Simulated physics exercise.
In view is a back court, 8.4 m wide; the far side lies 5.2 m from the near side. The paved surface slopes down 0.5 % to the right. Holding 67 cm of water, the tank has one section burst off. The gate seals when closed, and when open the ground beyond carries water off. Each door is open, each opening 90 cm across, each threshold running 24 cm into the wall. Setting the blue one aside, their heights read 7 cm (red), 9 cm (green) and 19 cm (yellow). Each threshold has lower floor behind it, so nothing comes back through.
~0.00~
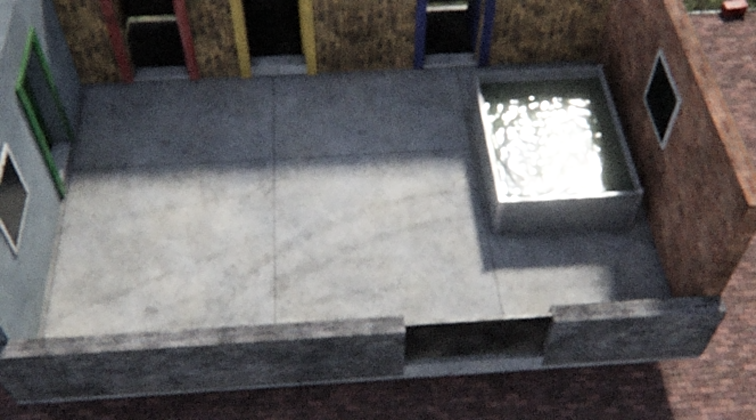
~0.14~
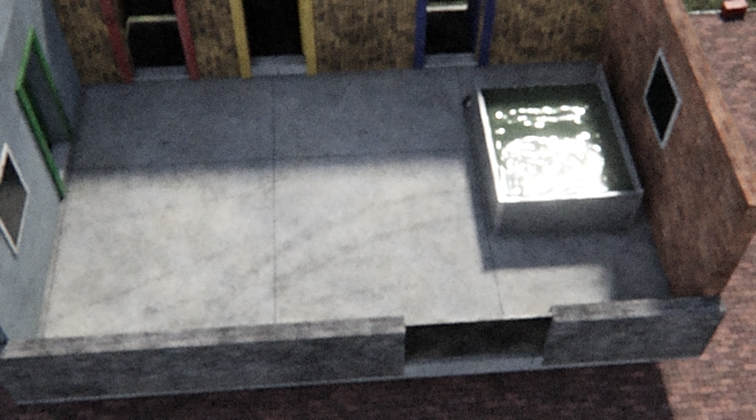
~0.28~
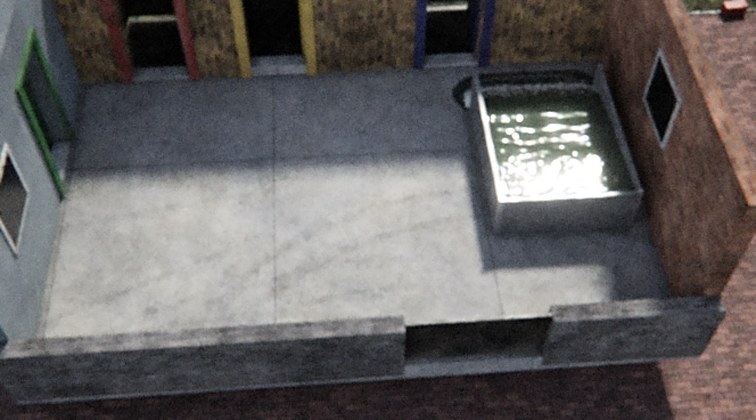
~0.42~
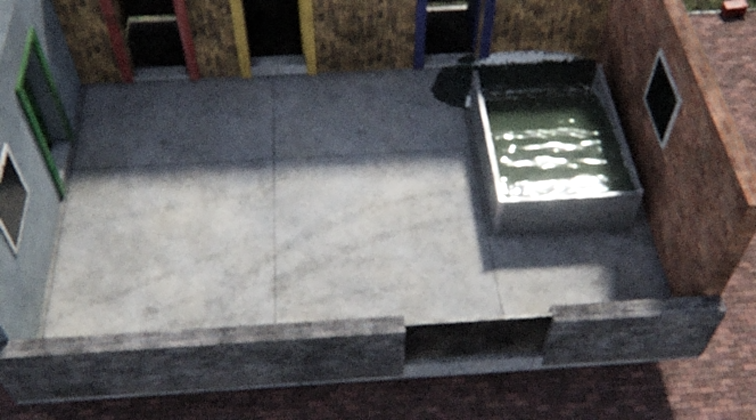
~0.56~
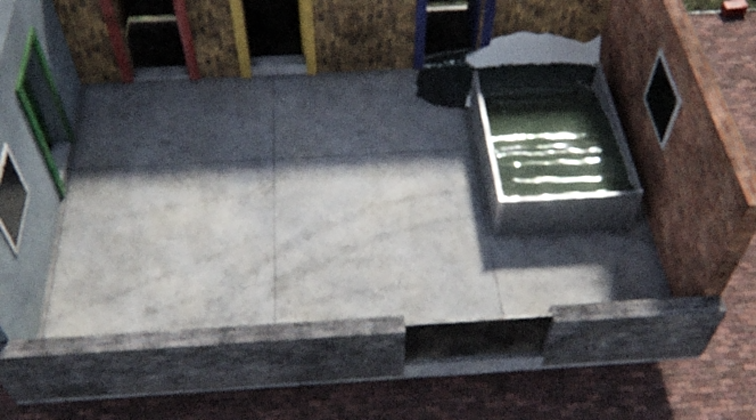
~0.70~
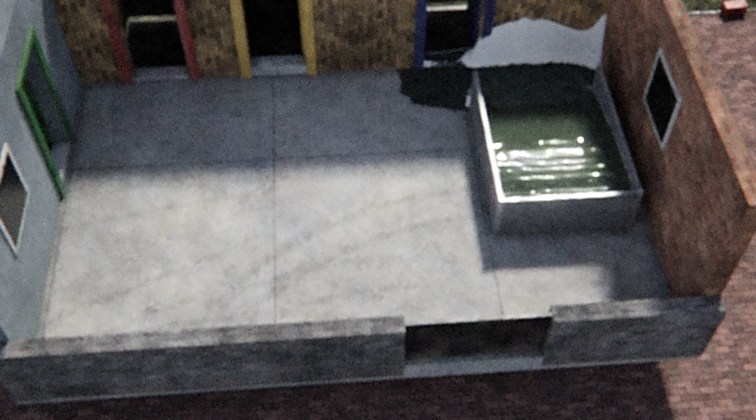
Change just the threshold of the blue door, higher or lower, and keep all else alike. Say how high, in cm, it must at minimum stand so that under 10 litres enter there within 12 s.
It must stand at least about 34 cm high.
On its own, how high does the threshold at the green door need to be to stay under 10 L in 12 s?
Door green, min height approx. 11.5 cm.
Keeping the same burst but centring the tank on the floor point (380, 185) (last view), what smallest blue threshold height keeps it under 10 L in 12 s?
Minimum: Approx. 31 cm.
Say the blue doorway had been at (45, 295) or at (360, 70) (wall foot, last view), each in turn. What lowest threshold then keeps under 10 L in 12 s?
Around 8.0 and 8.0 cm respectively.
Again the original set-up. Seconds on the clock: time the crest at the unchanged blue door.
Approximately 1.6 s.
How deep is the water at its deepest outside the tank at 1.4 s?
Roughly 60 cm.
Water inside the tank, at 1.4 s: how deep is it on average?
Some 38 cm.
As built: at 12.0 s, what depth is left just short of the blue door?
Roughly 9.0 cm deep.
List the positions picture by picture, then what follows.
The first frame shows the tank at (553, 133) is whole and still, 67 cm deep; the blue door at (455, 19) is dry.
In the second frame, the gap is on the far side, the front 0.3 m out at a hidden place; the back of the tank holds 67 cm.
In the third frame, the gap is on the far side, the front 0.7 m out at a hidden place; the back of the tank holds 67 cm.
In the fourth frame, the front is at (467, 59), 1.1 m from the gap on the far side; 2.3 m2 of floor is wet, 67 cm left at the back.
In the fifth frame, the gap is on the far side, the front 1.3 m out at (444, 55); the back of the tank holds 66 cm.
In the sixth frame, the front is at (422, 56), 1.4 m from the gap on the far side; 2.8 m2 of floor is wet, 60 cm left at the back; water is at the blue door at (455, 19).
After 1.4 s water covers 10 % of the floor, deepest (60 cm) near (591, 66); 26 cm at the blue door, 89 litres in over its 6 cm threshold.
After 3.0 s water covers 35 % of the floor, deepest (32 cm) near (501, 102); 21 cm at the blue door, 288 litres in over its 6 cm threshold.
After 12.0 s water covers 100 % of the floor, deepest (13 cm) near (580, 66); 9 cm at the blue door, 489 litres in over its 6 cm threshold.
At the blue door as built, the water arrived by 0.5 s and peaked near 26 cm at 1.6 s.
With a threshold of 30.5 cm, 24 litres would have come in within the 12 s; with 41.5 cm, 0 litres. So under 10 litres takes about 34 cm.
